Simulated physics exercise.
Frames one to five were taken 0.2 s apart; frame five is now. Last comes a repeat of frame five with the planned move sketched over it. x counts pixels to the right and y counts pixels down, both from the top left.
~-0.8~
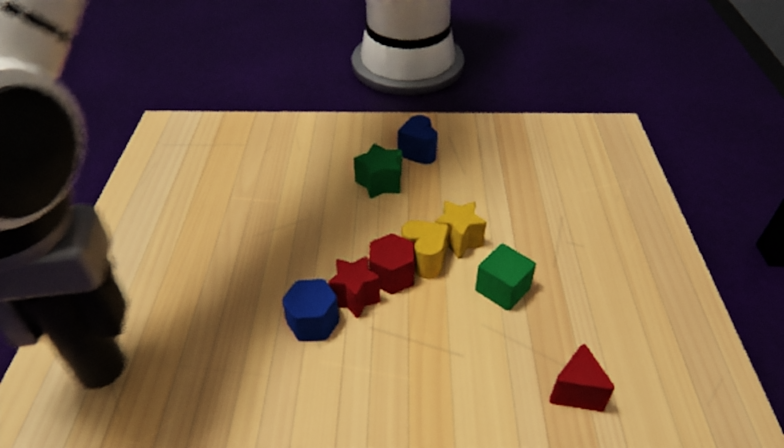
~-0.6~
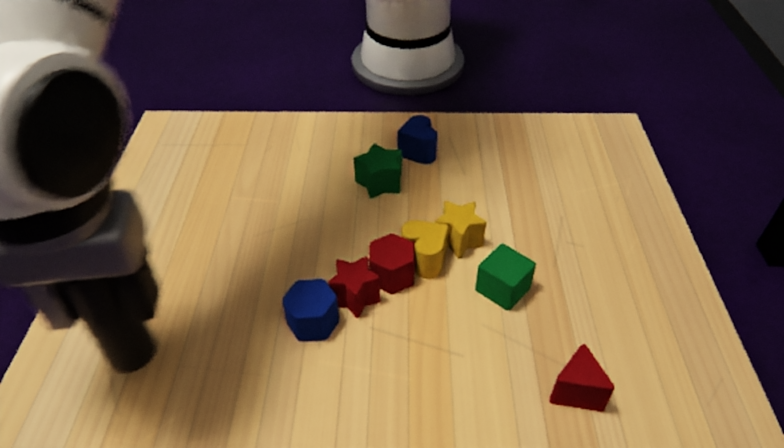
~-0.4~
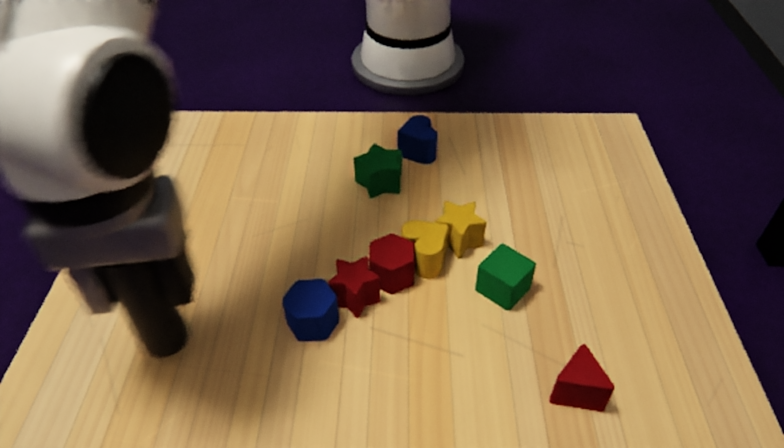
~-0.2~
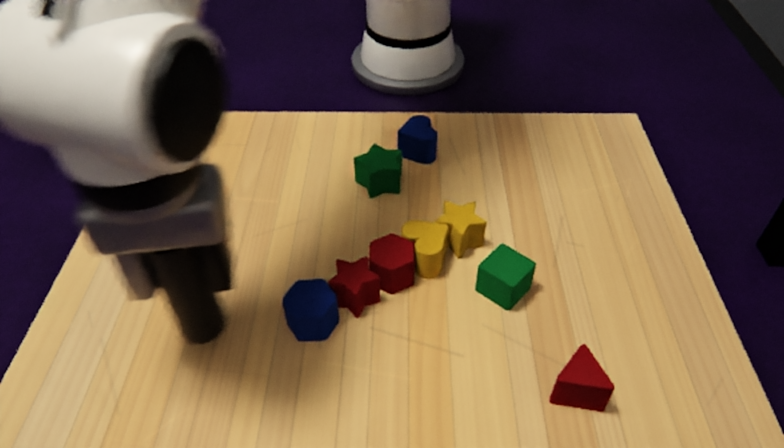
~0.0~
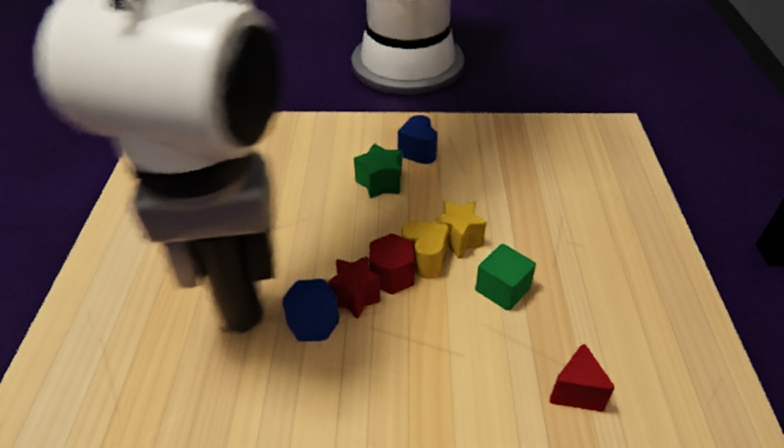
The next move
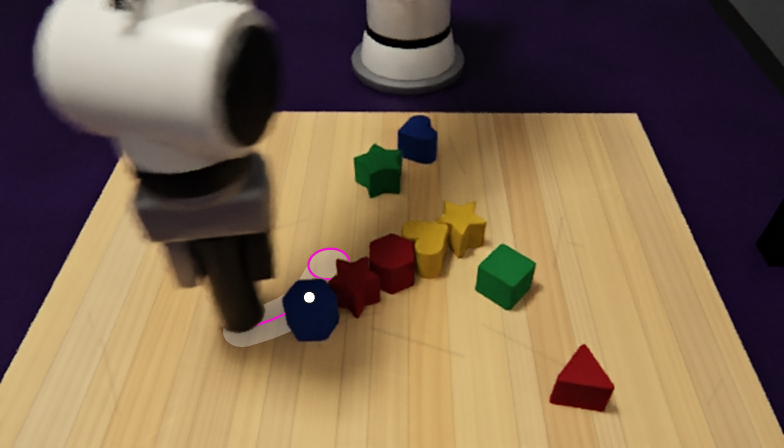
Robot arm moving rightward over a wooden board, its dark post nearing a blue hexagonal block beside other still, colourful blocks.
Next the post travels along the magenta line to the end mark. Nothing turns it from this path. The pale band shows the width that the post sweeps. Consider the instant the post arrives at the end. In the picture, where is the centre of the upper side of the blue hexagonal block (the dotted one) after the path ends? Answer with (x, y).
Its top centre is at about (338, 298).
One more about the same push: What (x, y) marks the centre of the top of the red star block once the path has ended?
Close to (378, 278).
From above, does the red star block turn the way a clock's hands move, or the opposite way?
My prediction: CCW.
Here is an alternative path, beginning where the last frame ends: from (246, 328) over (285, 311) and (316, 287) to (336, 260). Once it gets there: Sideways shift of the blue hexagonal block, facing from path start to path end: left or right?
It goes toward the right-hand side.
The drawn path runs from (246, 328) through (285, 314) and (314, 291) to (329, 264); the dot is on the blue hexagonal block.
What follows on the original path. One third of the way, post at (282, 300); blue hexagonal block at (327, 299), turned 25° clockwise; red star block at (368, 272), turned 30° anticlockwise; red hexagonal block at (397, 248); yellow heart-shaped block at (430, 233).
Two thirds of the way, post at (312, 277); blue hexagonal block at (338, 298), turned 60° clockwise; red star block at (378, 278), turned 45° anticlockwise; red hexagonal block at (398, 247); yellow heart-shaped block at (431, 232).
At the end, post at (327, 250); blue hexagonal block at (338, 298), turned 60° clockwise; red star block at (378, 278), turned 45° anticlockwise; red hexagonal block at (398, 247); yellow heart-shaped block at (431, 232); yellow star block not moved.
